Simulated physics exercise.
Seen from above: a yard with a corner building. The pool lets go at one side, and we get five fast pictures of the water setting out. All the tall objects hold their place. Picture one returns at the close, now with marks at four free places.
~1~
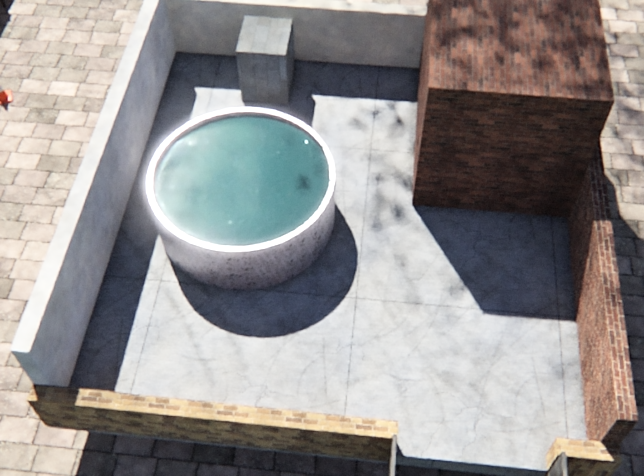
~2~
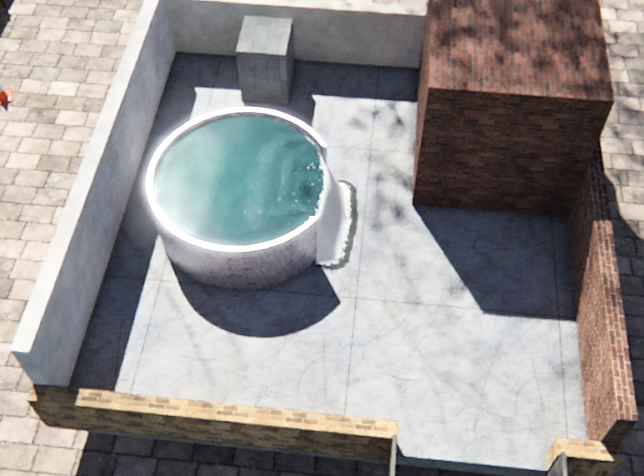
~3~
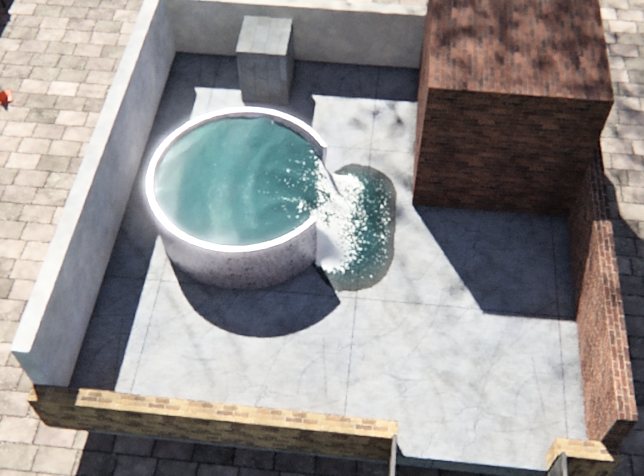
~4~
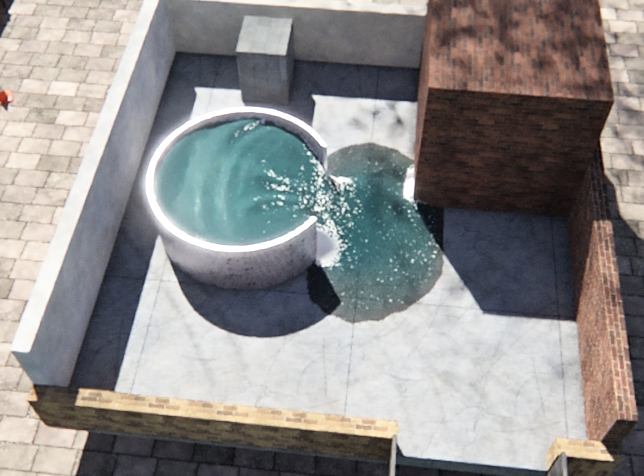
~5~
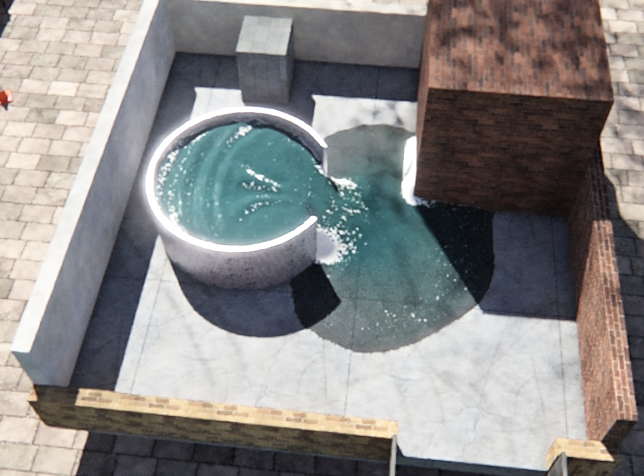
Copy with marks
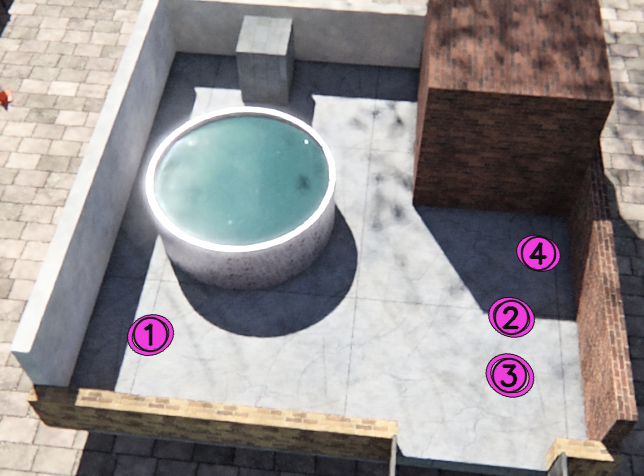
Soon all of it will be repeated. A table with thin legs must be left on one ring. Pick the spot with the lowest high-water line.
1.
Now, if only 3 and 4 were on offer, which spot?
That is spot 3.
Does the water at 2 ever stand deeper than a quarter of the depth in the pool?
Yes, it does.
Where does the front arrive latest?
That would be 1.
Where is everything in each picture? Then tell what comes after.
The first frame shows pool full, its middle at (242, 178); open gate at (475, 433).
The second frame shows front seen at (338, 263), 2 % of the ground wet.
The third frame shows front seen at (367, 282), 6 % of the ground wet.
The fourth frame shows front seen at (430, 281), 14 % of the ground wet.
The fifth frame shows front seen at (482, 286), 24 % of the ground wet.
On the marked copy, 1 at (150, 334); 2 at (511, 317); 3 at (509, 375); 4 at (538, 253).
If 1 is chosen, the water peaks at about 13 % of the depth that stood in the pool.
If 2 is chosen, the water peaks at about 38 % of the depth that stood in the pool.
If 3 is chosen, the water peaks at about 31 % of the depth that stood in the pool.
If 4 is chosen, the water peaks at about 52 % of the depth that stood in the pool.
